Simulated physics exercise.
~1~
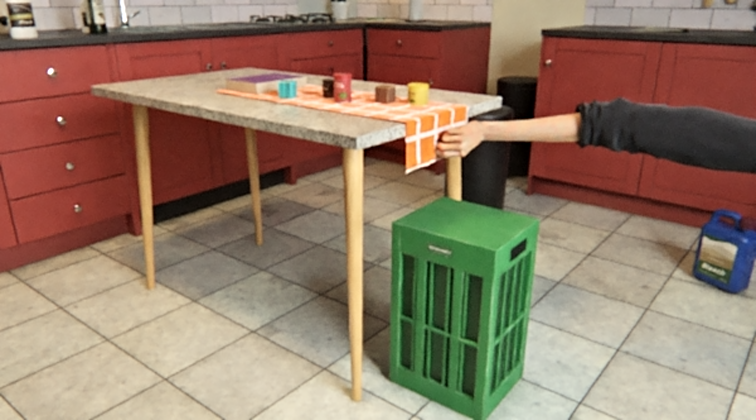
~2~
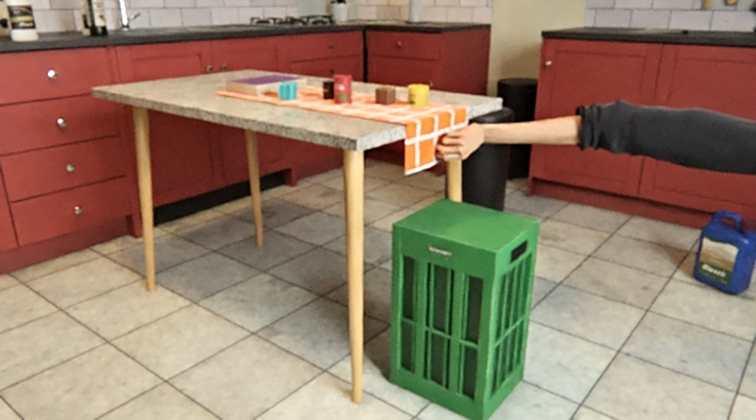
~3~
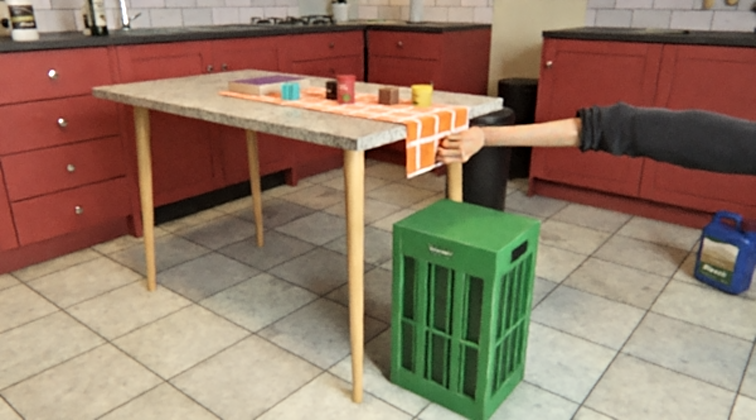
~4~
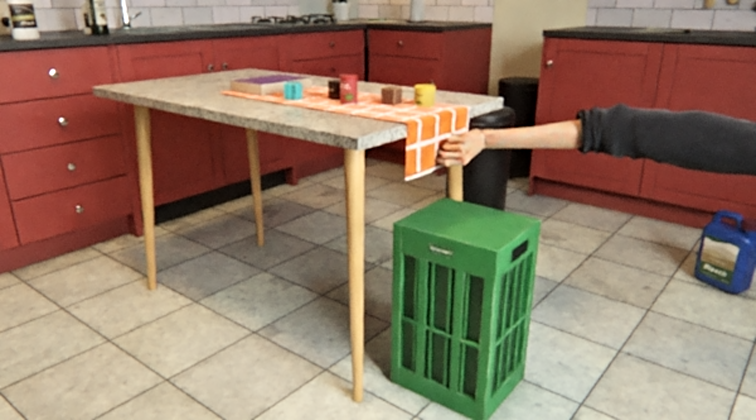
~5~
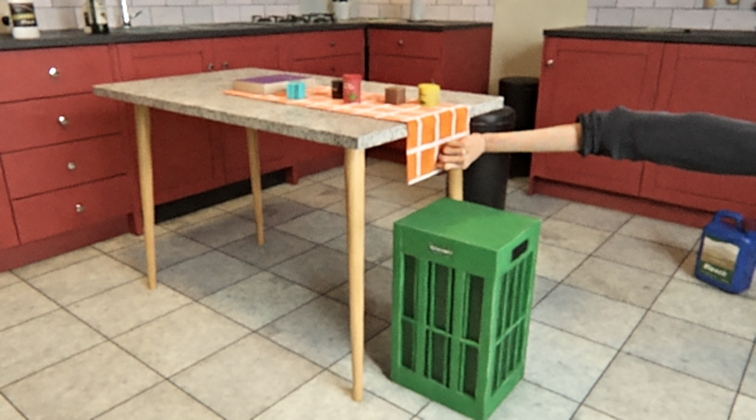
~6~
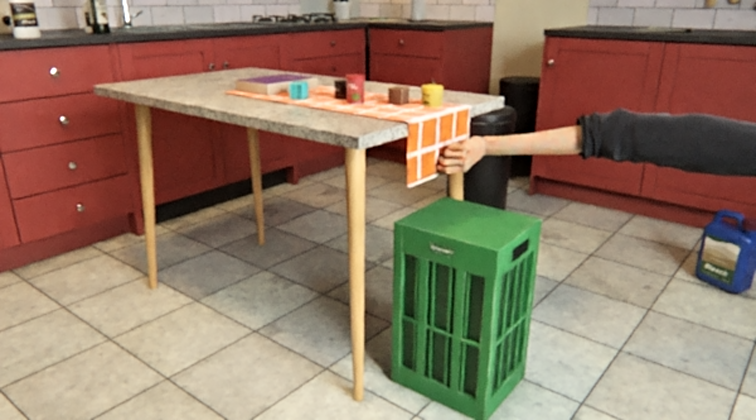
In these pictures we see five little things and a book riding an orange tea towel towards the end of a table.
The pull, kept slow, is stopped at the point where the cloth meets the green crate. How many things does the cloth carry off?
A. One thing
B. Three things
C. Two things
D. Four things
(A) One thing.
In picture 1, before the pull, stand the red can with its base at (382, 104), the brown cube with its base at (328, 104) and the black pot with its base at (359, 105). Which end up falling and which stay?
Red can kept, brown cube kept, black pot kept.
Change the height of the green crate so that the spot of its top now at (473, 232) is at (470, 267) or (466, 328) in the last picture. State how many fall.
Result: 2; 4.
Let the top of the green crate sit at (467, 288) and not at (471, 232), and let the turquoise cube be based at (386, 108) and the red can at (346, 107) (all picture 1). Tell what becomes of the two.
Turquoise cube: Lost; red can: Lost.
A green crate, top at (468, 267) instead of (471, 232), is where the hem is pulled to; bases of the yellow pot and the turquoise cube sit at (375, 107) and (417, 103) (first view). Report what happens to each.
Outcome for the yellow pot: It is lost. Outcome for the turquoise cube: It is lost.
Soon after, hem near (439, 198); all still up.
After that, hem on the crate; yellow pot gone.
In the end, hem on the crate; yellow pot gone. It carries off one.
